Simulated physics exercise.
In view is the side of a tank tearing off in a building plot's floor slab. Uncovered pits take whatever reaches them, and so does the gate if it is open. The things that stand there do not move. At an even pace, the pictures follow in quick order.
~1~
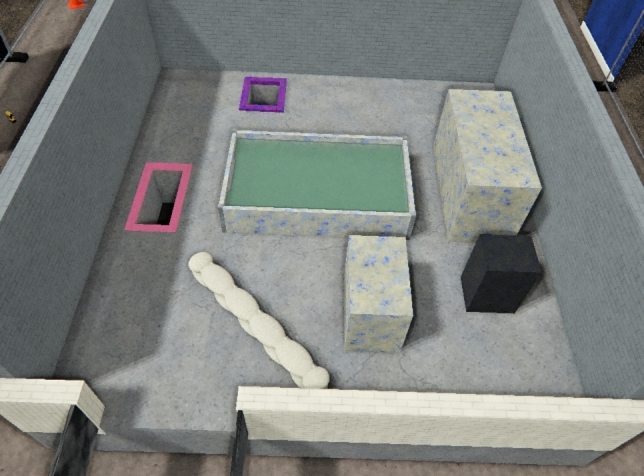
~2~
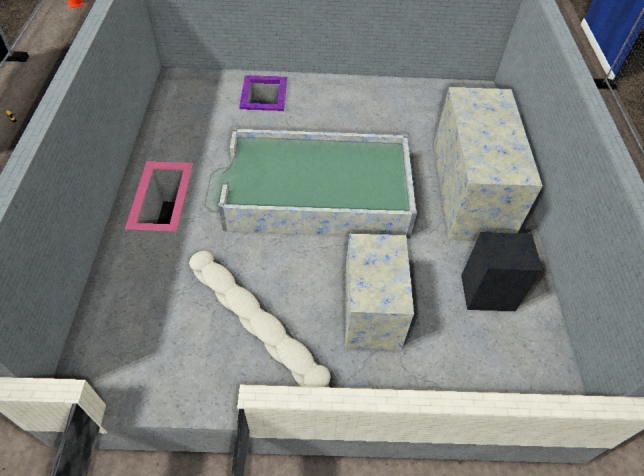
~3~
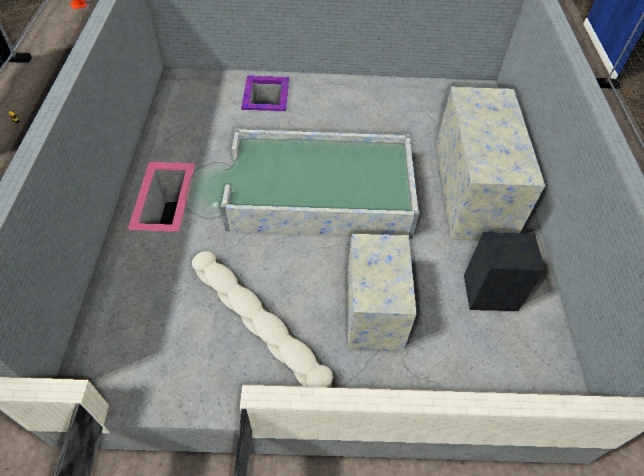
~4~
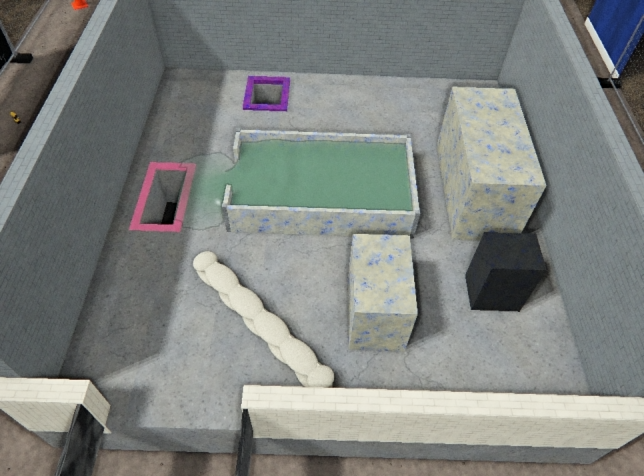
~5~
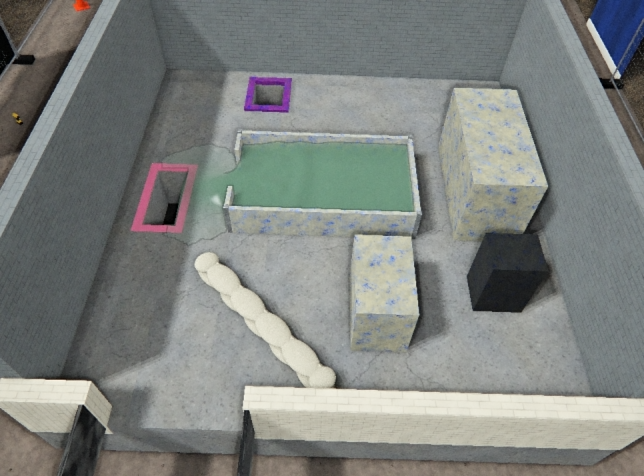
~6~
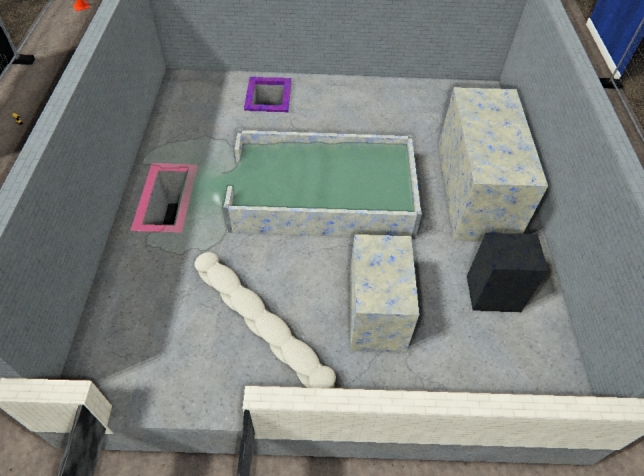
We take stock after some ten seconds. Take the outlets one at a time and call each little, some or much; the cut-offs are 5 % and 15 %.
In order: The gate catches little; the purple pit catches little; the pink pit catches much.
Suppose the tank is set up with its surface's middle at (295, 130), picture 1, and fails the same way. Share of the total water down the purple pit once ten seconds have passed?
Parts in a hundred: Purple 10.
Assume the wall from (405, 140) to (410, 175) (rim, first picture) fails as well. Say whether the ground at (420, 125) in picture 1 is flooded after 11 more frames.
My call: Swamped.
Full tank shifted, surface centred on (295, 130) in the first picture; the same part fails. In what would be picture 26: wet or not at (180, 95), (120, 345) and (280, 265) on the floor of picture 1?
One after the other: Flooded, flooded, dry.
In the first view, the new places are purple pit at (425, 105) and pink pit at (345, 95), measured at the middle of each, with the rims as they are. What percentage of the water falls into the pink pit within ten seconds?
Pink: 14 %.
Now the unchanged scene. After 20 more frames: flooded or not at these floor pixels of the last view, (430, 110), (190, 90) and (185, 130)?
Note - in order: Not inundated / inundated / inundated.
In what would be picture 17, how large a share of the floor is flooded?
My best guess is some 10 %.
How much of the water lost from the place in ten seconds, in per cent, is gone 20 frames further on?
About 50 per cent.
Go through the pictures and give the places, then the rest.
Still water in the open tank at (319, 174), in the first picture.
Water pours out at (233, 183) and has run to (223, 171), in the second picture.
The front is at (192, 181), out from the gap at (236, 184), in the third picture.
Water pours out at (237, 184) and has run to (185, 167), in the fourth picture.
Water pours out at (238, 185) and has run to (170, 160), in the fifth picture.
Water pours out at (238, 185) and has run to (160, 157), in the sixth picture.
A moment on, water covers 10 % of the floor; the gate 0 %, the purple pit 0 %, the pink pit 9 %.
Next, water covers 10 % of the floor; the gate 0 %, the purple pit 0 %, the pink pit 17 %.
Then, water covers 15 % of the floor; the gate 0 %, the purple pit 0 %, the pink pit 28 %.
Later, water covers 20 % of the floor; the gate 0 %, the purple pit 0 %, the pink pit 41 %.
In the end, water covers 25 % of the floor; the gate 1 %, the purple pit 0 %, the pink pit 53 %.
